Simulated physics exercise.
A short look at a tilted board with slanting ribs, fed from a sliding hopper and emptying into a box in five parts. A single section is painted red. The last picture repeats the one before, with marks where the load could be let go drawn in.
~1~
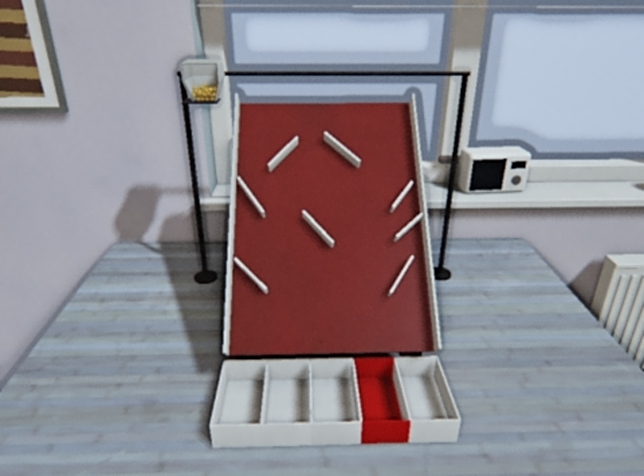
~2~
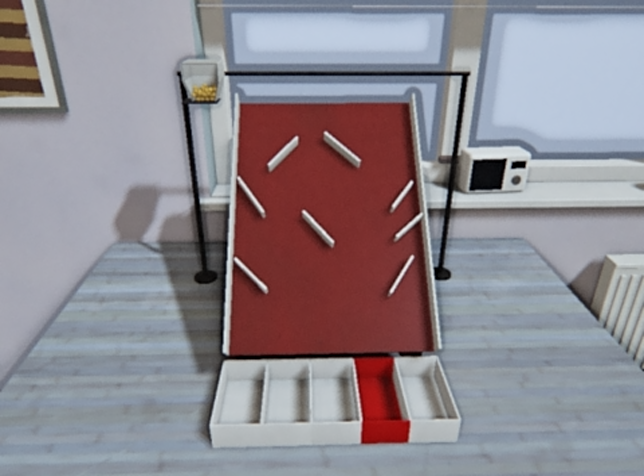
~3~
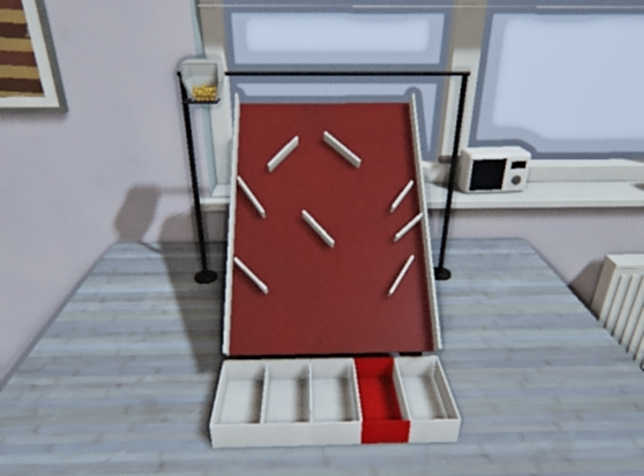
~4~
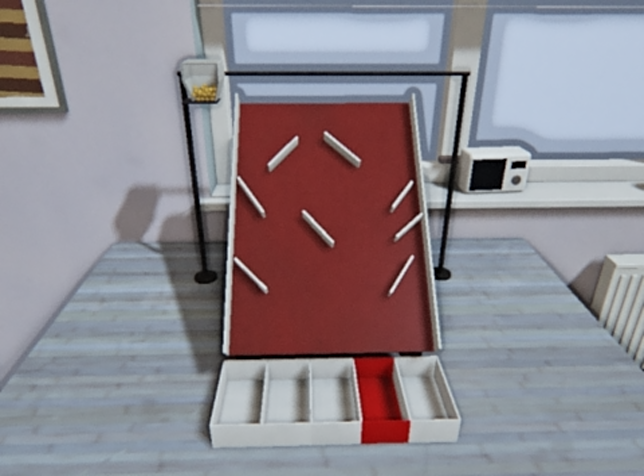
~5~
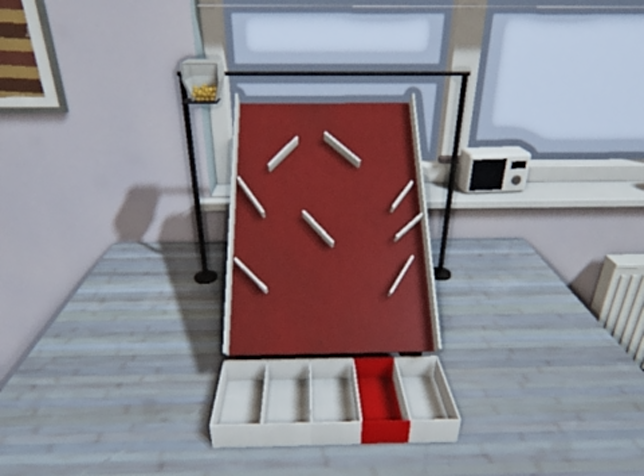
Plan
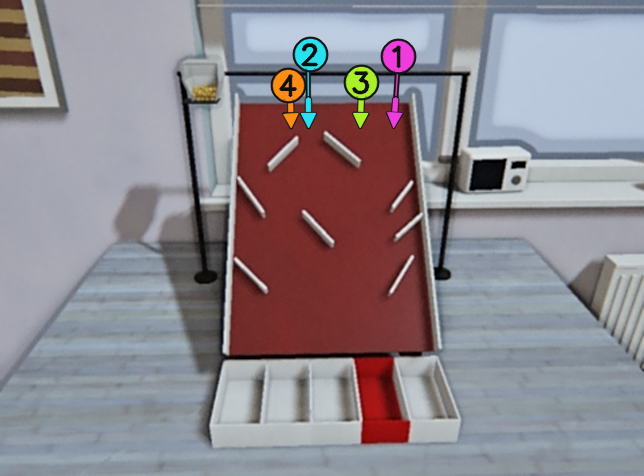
A tilted red board with slanting white ribs stands motionless above a five-part box.
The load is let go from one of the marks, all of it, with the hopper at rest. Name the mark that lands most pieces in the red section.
Mark 3 does it best.
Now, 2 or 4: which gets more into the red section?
Here it is mark 2.
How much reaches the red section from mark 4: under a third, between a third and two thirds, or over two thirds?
Under a third.
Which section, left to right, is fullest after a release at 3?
It is the fourth one.
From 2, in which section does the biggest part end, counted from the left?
The fourth.
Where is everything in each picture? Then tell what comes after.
In the first picture, hopper (205, 91), puffed corn balls, door shut.
In the second picture, ribs (269, 165) to (297, 137), (325, 132) to (360, 161), (238, 177) to (263, 212).
In the third picture, ribs (393, 207) to (412, 181), (303, 211) to (333, 242), (397, 237) to (422, 213).
In the fourth picture, ribs (235, 258) to (266, 289), (391, 293) to (413, 256).
In the fifth picture, red section (385, 431), number 4 of 5 from the left.
On the marked copy, mark 1 meets the board at (394, 122); mark 2 meets the board at (308, 122); mark 3 meets the board at (360, 122); mark 4 meets the board at (291, 122).
For mark 1, roughly a third in the red section, roughly two thirds in other sections, just a few held on the board, just a few outside the box.
For mark 2, roughly half in the red section, roughly half in other sections, just a few outside the box.
For mark 3, the larger part in the red section, roughly a quarter in other sections.
For mark 4, about a tenth in the red section, the larger part in other sections, just a few held on the board, just a few outside the box.
